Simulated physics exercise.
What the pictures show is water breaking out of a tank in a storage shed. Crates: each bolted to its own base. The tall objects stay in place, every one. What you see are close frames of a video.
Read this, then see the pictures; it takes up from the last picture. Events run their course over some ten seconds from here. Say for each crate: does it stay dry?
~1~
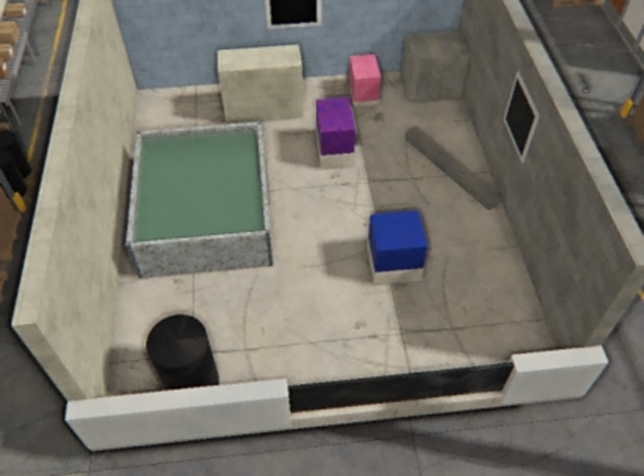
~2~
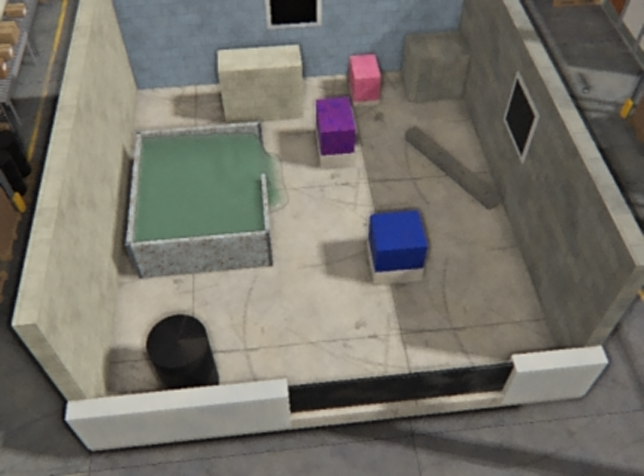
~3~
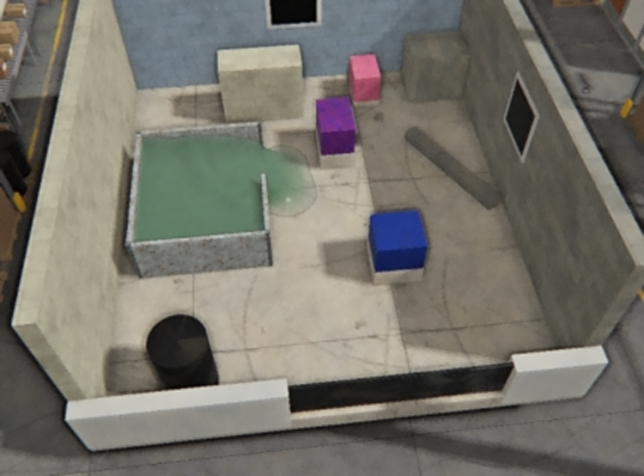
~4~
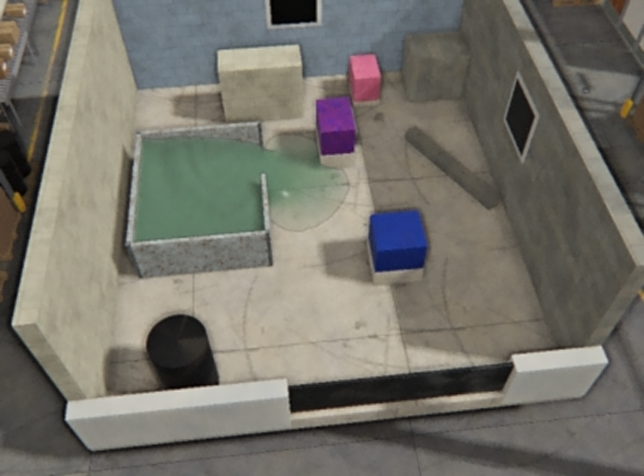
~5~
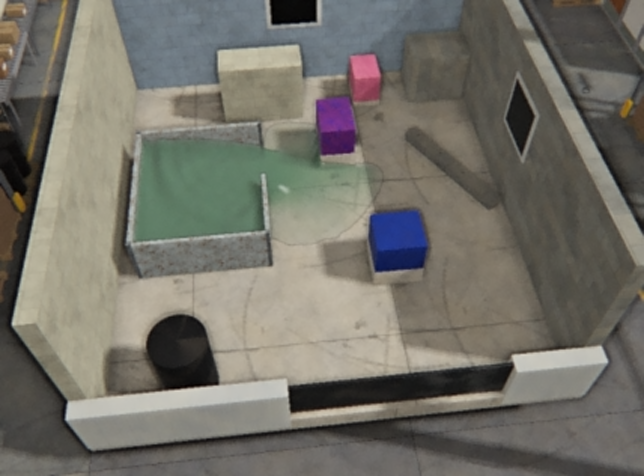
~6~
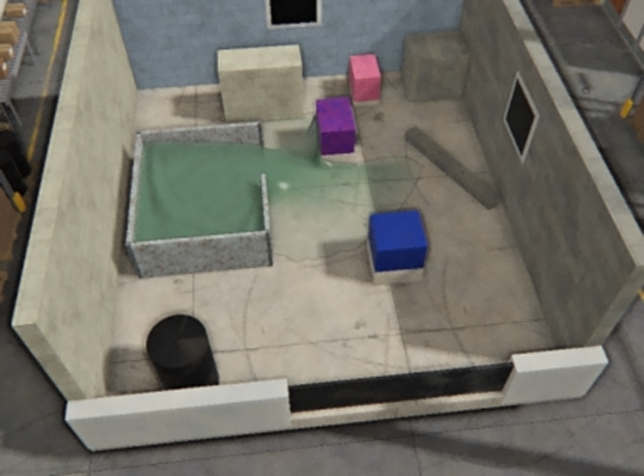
The purple crate has water on it afterwards; the blue crate has no water on it afterwards; the pink crate has water on it afterwards.
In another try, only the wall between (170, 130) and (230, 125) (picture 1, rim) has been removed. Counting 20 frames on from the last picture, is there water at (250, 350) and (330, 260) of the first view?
Going in the order you asked, the first is never reached and the second is drenched.
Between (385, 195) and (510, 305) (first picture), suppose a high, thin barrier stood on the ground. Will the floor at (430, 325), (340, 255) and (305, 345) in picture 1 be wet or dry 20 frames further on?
Outcome by spot, in order - watered, watered, unwatered.
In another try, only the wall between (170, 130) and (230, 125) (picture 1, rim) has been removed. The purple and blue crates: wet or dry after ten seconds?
As it turns out, the purple crate is left untouched, and the blue crate is left untouched.
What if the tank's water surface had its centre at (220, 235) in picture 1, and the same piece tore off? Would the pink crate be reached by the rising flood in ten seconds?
Result - pink crate gets flooded.
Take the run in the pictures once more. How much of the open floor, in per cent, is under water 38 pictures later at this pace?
It comes to roughly 95 in a hundred.
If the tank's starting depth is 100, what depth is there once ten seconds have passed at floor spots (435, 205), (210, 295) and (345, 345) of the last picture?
Around 8, 18 and 6 %.
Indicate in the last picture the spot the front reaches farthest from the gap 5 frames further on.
(500, 224).
A moment on, water covers 25 % of the floor; the purple crate water round its plinth, the blue crate water round its plinth, the pink crate water round its plinth.
Next, water covers 45 % of the floor; the purple crate water round its plinth, the blue crate water round its plinth, the pink crate water round its plinth.
Then, water covers 70 % of the floor; the purple crate water round its plinth, the blue crate water round its plinth, the pink crate water round its plinth.
Later, water covers 95 % of the floor; the purple crate water round its plinth, the blue crate water round its plinth, the pink crate water round its plinth.
In the end, water covers 100 % of the floor; the purple crate was topped, the blue crate stayed above the water, the pink crate was topped.
